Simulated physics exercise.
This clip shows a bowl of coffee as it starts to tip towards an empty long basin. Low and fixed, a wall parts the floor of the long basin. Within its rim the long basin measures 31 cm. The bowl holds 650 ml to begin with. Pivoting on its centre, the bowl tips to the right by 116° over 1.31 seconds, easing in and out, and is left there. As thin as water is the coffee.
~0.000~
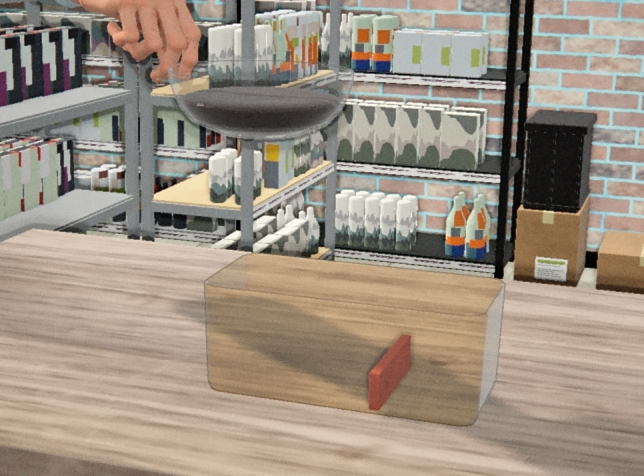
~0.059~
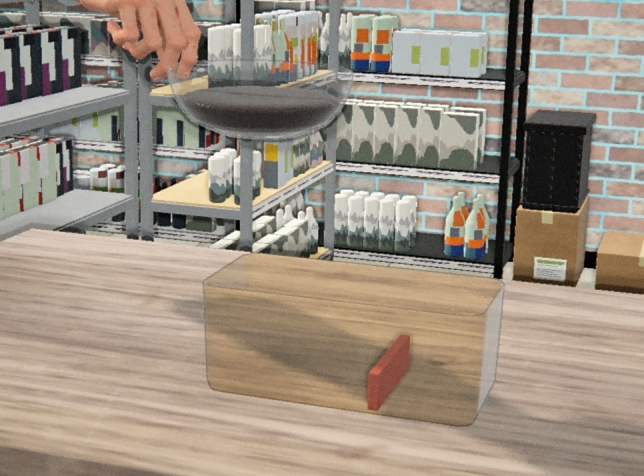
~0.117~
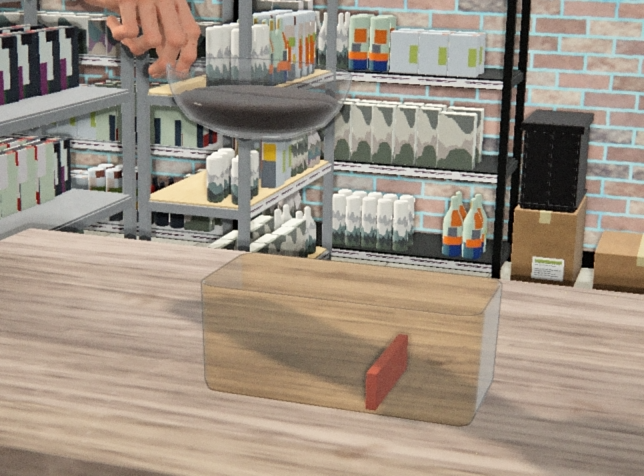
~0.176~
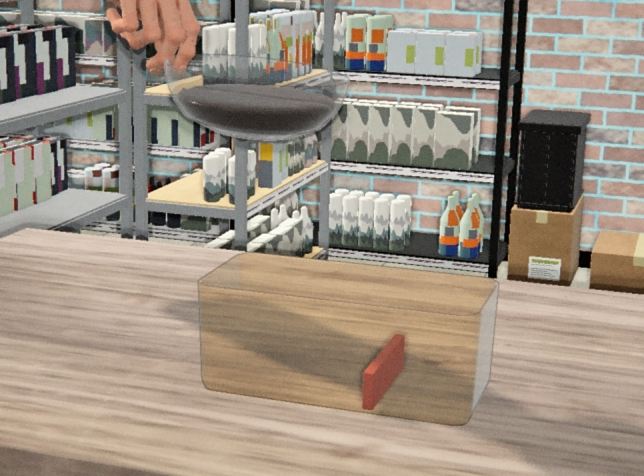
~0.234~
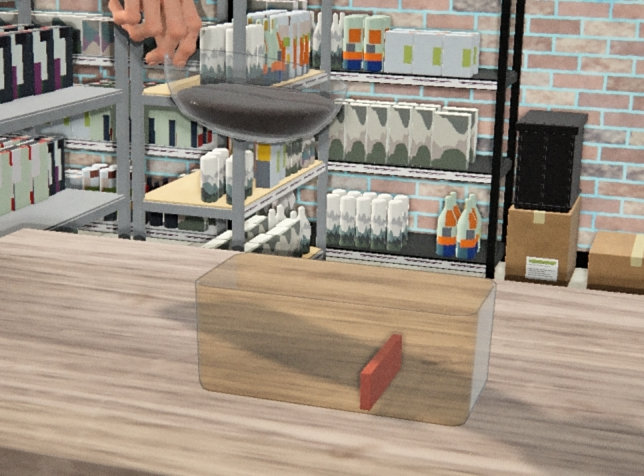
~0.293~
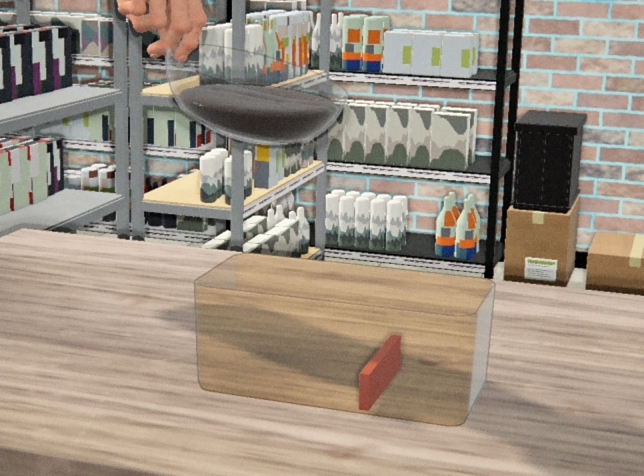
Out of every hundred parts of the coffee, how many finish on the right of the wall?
About 45 in every hundred.
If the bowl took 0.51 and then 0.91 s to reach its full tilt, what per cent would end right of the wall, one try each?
Some 20 and 35 per cent, in that order.
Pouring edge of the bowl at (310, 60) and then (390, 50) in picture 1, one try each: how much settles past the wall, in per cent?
Try 1: 5 %; try 2: 70 %.
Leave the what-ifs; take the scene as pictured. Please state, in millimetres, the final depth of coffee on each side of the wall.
I'd say close to 14 mm on the left, close to 22 mm on the right.
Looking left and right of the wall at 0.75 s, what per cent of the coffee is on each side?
Lab note: Left near 7, right near 22.
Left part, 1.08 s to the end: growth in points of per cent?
I'd put it at some 1 percent.
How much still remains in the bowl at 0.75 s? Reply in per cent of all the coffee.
Still held: Roughly 28 % of the total.
By 0.75 s the tilt is 71° and 28 per cent is still to pour, 7 is left of the wall and 22 right of it.
By 1.08 s the tilt is 108° and 0 per cent is still to pour, 53 is left of the wall and 44 right of it.
By 1.43 s the tilt is 116° and 0 per cent is still to pour, 54 is left of the wall and 45 right of it.
By 1.81 s the tilt is 116° and 0 per cent is still to pour, 54 is left of the wall and 45 right of it.
At rest 54 per cent lies left of the wall, 45 right of it and 1 outside.
